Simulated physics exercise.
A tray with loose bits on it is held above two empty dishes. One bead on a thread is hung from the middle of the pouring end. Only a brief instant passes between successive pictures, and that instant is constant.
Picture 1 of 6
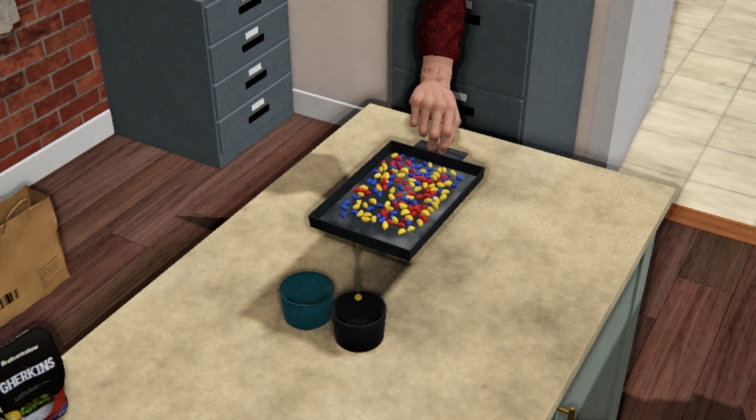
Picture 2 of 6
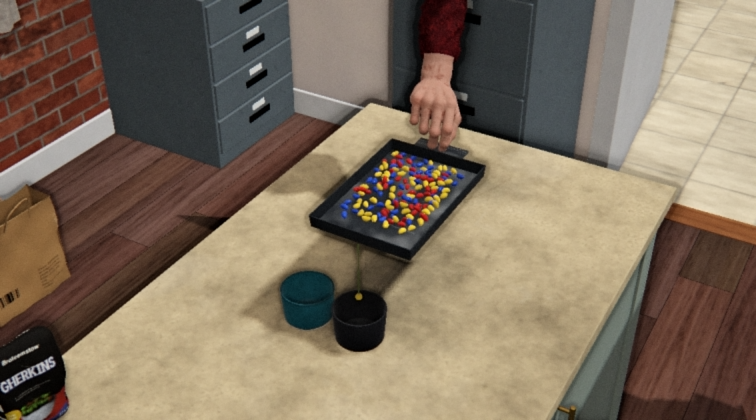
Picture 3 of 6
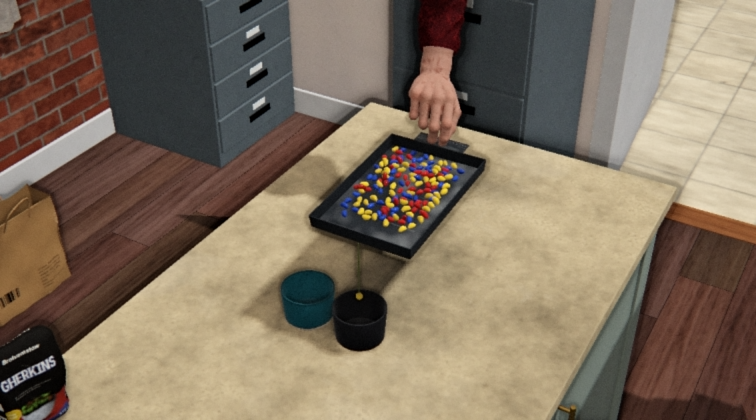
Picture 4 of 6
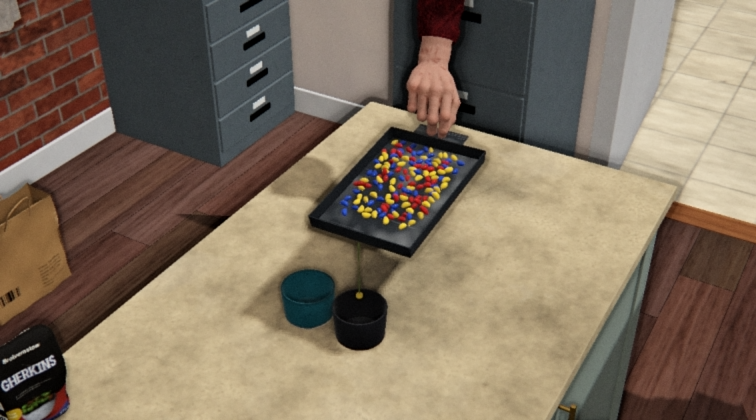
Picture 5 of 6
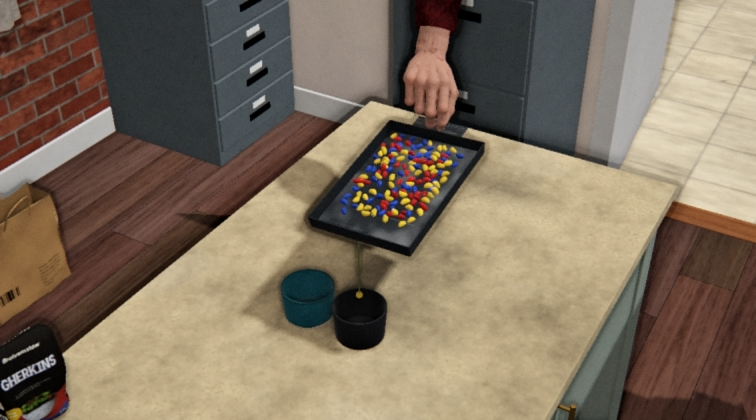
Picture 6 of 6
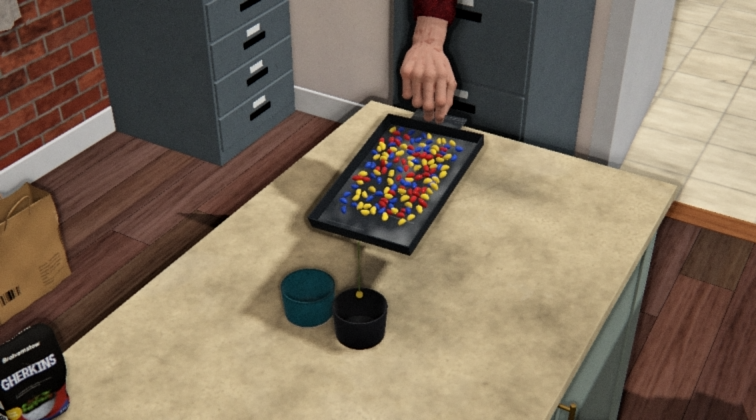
A black tray of red, blue and yellow jelly beans, held at its far end by a hand in a dark red sleeve, tilts slightly as that end rises a little. It is above a beige countertop, seen from a fixed high angle in a room with grey drawers and wooden flooring. Below its near edge hangs a small yellowish bead, beside an empty teal dish at left and a black one at right.
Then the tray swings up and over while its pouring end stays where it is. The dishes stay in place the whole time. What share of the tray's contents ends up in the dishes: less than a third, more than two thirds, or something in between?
Third to two thirds.
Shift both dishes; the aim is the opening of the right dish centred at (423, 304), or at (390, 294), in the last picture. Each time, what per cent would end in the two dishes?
About 0 per cent, then about 0 per cent.
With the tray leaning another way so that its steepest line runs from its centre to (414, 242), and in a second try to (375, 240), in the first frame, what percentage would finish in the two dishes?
Shares: 0 %, then 10 %.
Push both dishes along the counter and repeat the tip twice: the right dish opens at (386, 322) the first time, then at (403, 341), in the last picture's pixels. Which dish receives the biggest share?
Place one: The leftmost one; place two: The leftmost one.
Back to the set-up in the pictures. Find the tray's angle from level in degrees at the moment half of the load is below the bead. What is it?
It sits at roughly 105°.
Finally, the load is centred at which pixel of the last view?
The centre ends up roughly at (308, 330).
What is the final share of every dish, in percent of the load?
In per cent, left near 40 and right near 10.
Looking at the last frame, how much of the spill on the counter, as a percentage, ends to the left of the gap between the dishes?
Left share: Some 90 per cent.
Shortly afterwards, tray tipped steeply; all but a few on the tray; only a few in the air.
Next, tray tipped right over; near two thirds on the tray; only a few in the right dish; a little in the left dish; a little outside both; near a quarter in the air.
Some moments later, tray tipped past a quarter turn; a little in the right dish; near a third in the left dish; near half outside both.
In the end, tray tipped past a quarter turn; a little in the right dish; near a third in the left dish; near half outside both.
